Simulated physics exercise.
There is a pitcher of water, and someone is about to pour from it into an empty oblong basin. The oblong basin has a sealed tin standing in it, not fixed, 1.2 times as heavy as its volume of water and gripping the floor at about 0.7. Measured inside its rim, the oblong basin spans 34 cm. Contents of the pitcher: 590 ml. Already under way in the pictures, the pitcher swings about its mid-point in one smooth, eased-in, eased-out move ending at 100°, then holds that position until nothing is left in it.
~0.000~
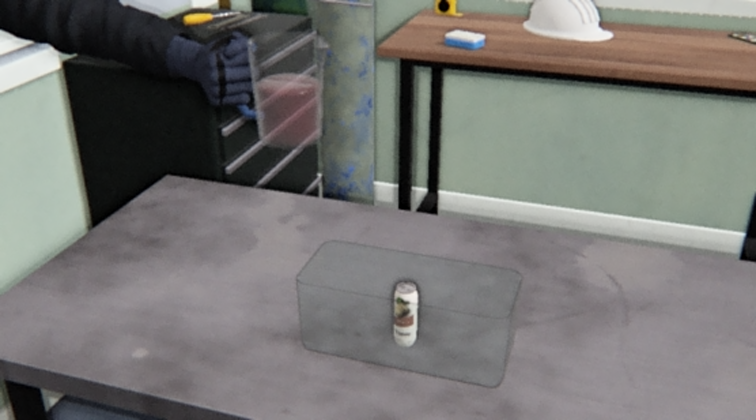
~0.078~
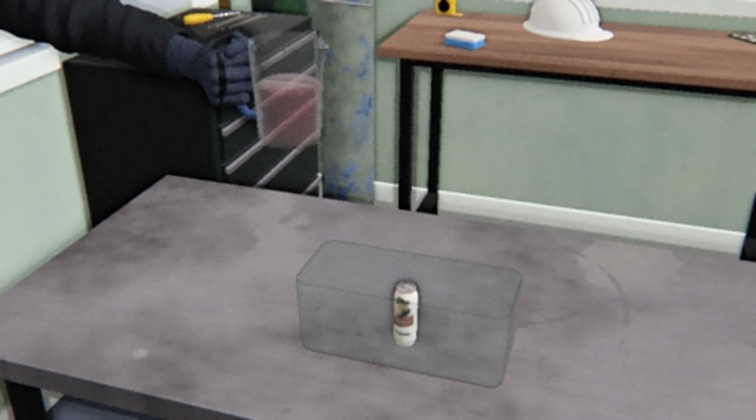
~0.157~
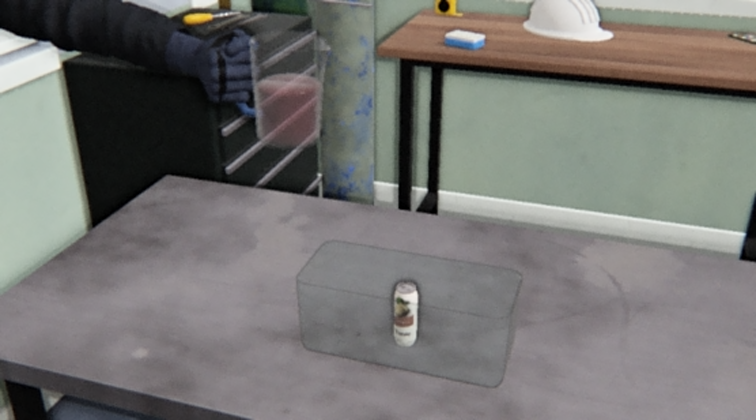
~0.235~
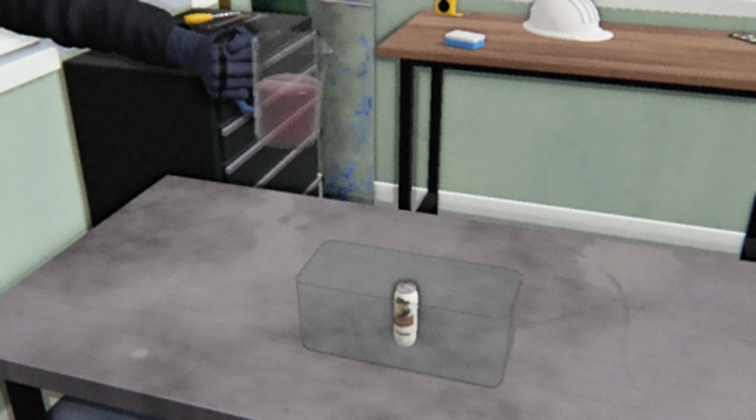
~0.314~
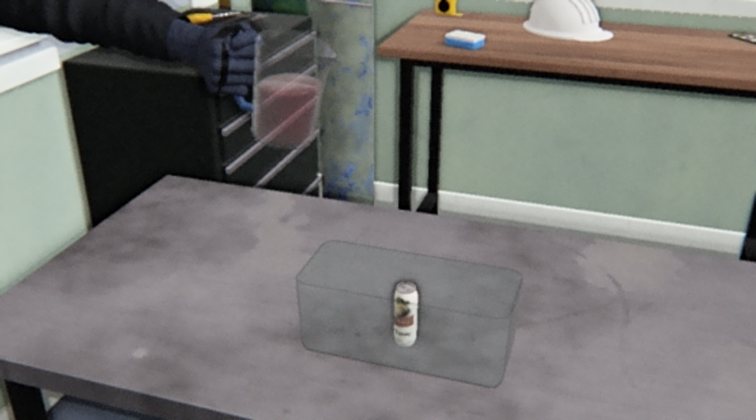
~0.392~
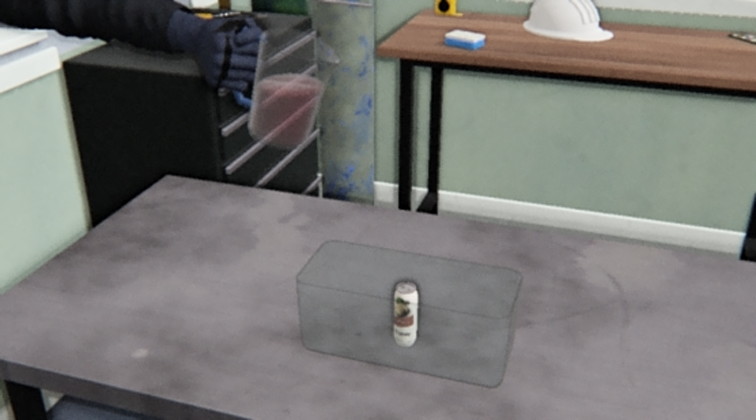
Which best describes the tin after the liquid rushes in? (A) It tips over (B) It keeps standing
The answer is B.
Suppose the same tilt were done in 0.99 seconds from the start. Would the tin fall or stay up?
The tin stays on its base.
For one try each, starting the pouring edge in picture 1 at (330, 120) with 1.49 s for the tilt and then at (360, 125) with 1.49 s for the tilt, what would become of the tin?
Run one: It tumbles. Run two: It does not tip.
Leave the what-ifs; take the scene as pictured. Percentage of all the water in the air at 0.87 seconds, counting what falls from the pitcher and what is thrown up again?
I'd say close to 1 per cent.
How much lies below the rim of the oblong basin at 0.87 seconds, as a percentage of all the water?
At that time the basin holds about 0 per cent of the liquid.
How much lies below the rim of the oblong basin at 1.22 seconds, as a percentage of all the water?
14 %, more or less.
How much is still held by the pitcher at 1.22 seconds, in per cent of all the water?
54 in a hundred, give or take.
After 0.87 s the tilt is 63° and 99 per cent is still to pour; the tin stands where it began.
After 1.22 s the tilt is 92° and 54 per cent is still to pour; the tin stands where it began.
After 1.59 s the tilt is 100° and 8 per cent is still to pour; the tin stands where it began.
After 1.99 s the tilt is 100° and 0 per cent is still to pour; the tin stands where it began.
In the end the tin stands where it began.
